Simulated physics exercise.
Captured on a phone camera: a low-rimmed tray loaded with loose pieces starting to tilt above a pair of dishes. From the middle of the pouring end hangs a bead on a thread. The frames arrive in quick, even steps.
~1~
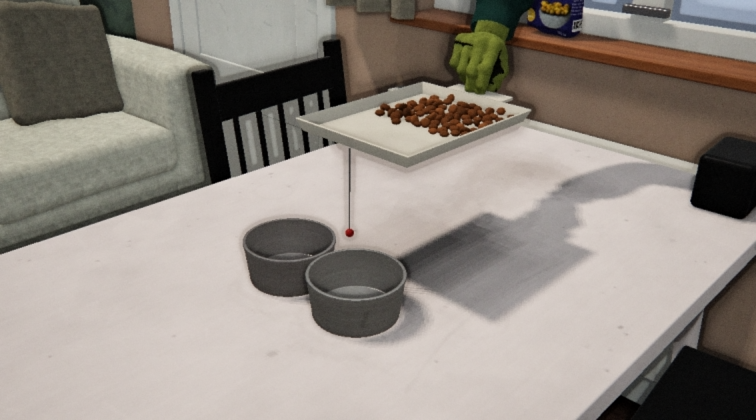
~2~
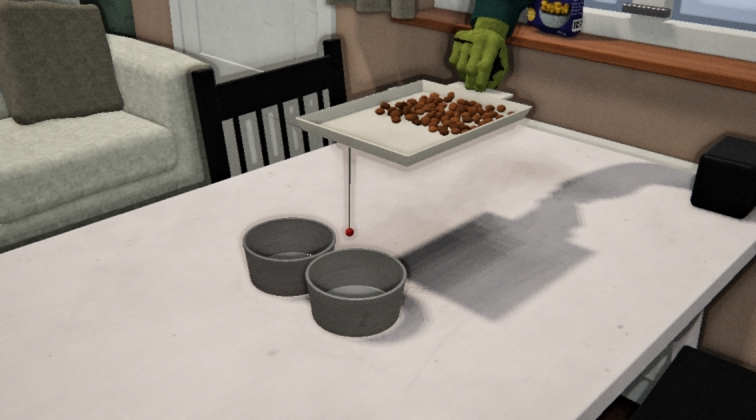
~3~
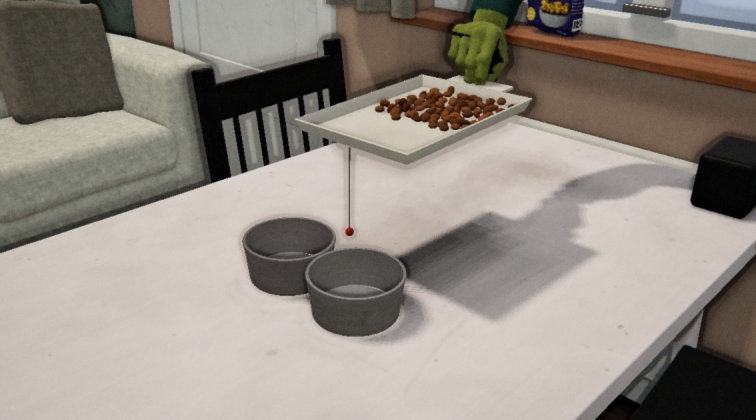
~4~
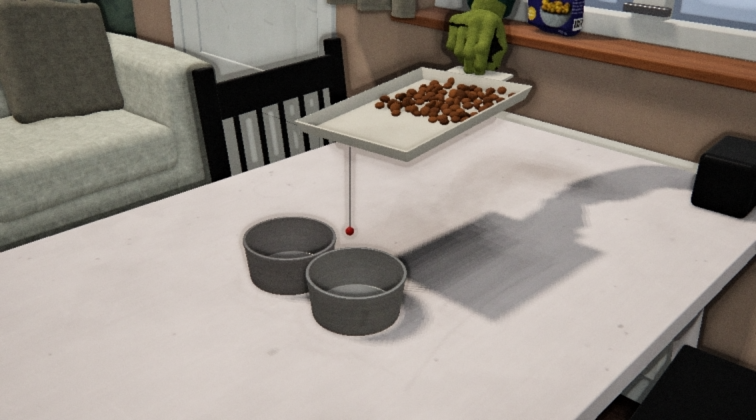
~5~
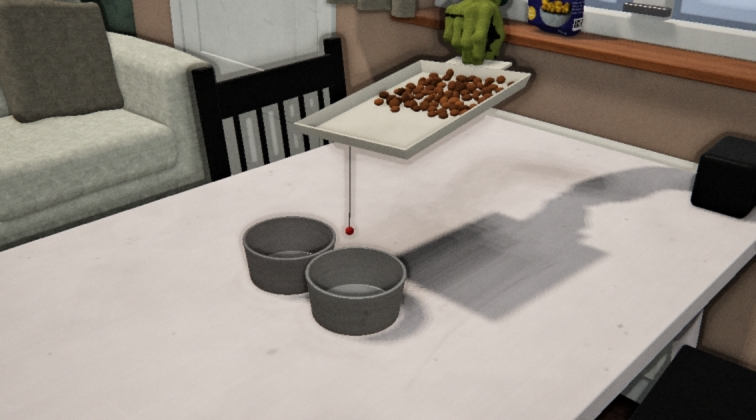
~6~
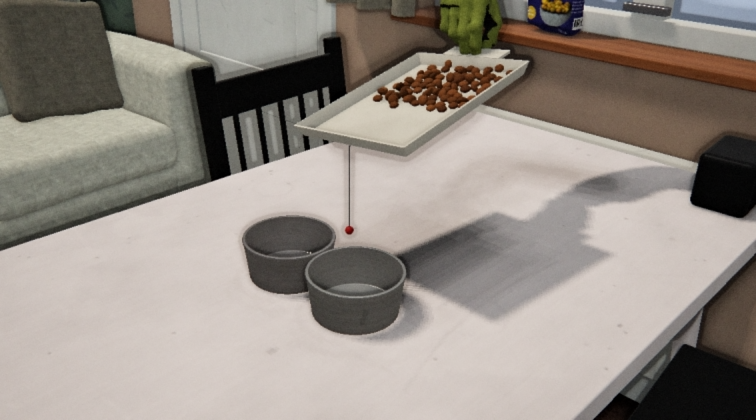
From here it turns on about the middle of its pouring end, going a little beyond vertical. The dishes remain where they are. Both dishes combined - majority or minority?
Majority.
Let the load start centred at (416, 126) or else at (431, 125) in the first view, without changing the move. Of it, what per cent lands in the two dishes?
The first start gives 90 percent and the second 90 percent.
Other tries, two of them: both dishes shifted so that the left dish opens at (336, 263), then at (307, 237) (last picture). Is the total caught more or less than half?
In turn: Below a half; most of it.
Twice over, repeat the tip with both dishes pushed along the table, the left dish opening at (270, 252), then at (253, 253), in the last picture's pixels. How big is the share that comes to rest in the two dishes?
About 20 per cent first, then about 10 per cent.
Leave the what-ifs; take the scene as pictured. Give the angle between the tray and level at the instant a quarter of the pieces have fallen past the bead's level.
Angle: Approx. 60 degrees.
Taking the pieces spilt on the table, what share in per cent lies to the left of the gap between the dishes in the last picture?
Reading: Around 90 %.
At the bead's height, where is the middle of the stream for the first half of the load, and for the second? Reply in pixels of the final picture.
First roughly (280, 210), then roughly (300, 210).
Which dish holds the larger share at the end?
That would be the leftward one.
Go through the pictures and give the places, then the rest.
In the first frame, corners of the pouring end near (303, 118) and (407, 154), level; middle of the load near (442, 114), bits of dog kibble; left dish near (255, 269); right dish near (320, 308); bead on its thread near (350, 233).
In the second frame, corners of the pouring end near (303, 118) and (407, 153), level; middle of the load near (442, 112).
In the third frame, corners of the pouring end near (303, 119) and (407, 151), tipped barely, lowest at the left corner; middle of the load near (442, 107).
In the fourth frame, corners of the pouring end near (302, 120) and (406, 148), tipped a little, lowest at the left corner; middle of the load near (442, 100).
In the fifth frame, corners of the pouring end near (302, 122) and (405, 146), tipped a little, lowest at the left corner; middle of the load near (441, 93).
In the sixth frame, corners of the pouring end near (301, 123) and (403, 143), tipped a little, lowest at the left corner; middle of the load near (439, 85); left dish near (254, 267); right dish near (320, 305).
Shortly afterwards, tray tipped steeply; near two thirds on the tray; a little in the left dish; only a few outside both; near a third in the air.
Next, tray tipped right over; only a few in the right dish; the bulk in the left dish; a little outside both; a little in the air.
Some moments later, tray tipped past a quarter turn; only a few in the right dish; the bulk in the left dish; near a quarter outside both.
In the end, tray tipped past a quarter turn; only a few in the right dish; the bulk in the left dish; near a quarter outside both.
